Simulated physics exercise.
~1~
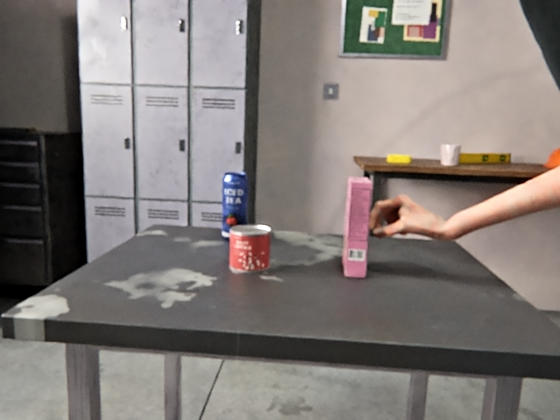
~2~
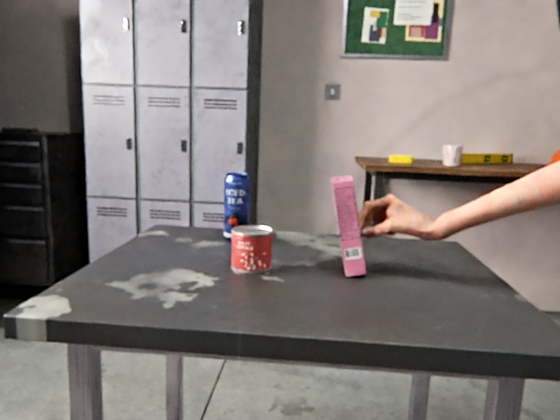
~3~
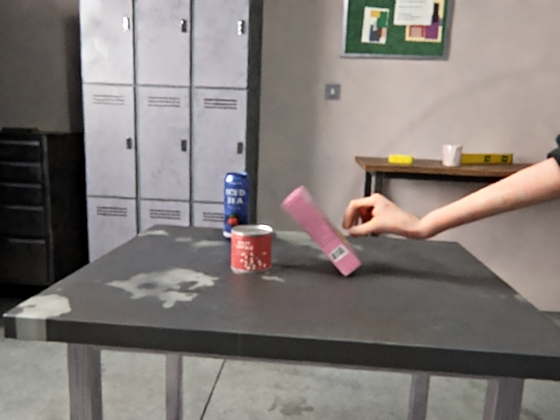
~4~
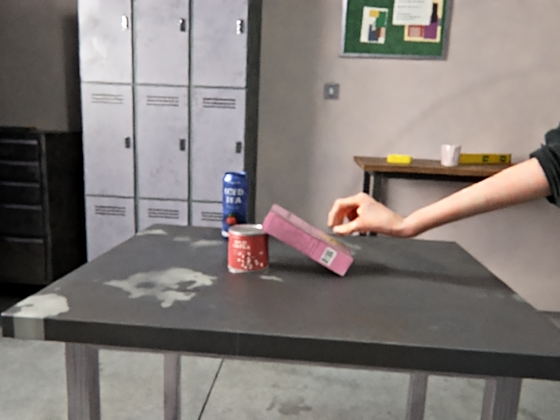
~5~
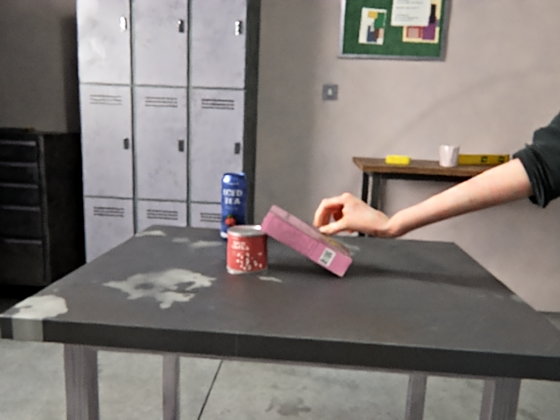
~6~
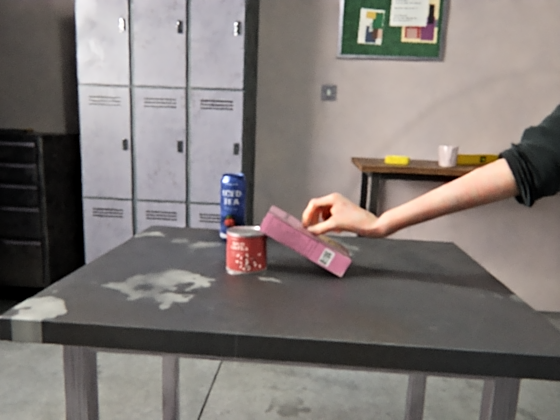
The footage shows a hand pushing an upright pink packet leftward on a dark table that also holds a red tin and a blue can. The packet leans, then tips over against the red tin and stays tilted there, while the hand moves further left above it.
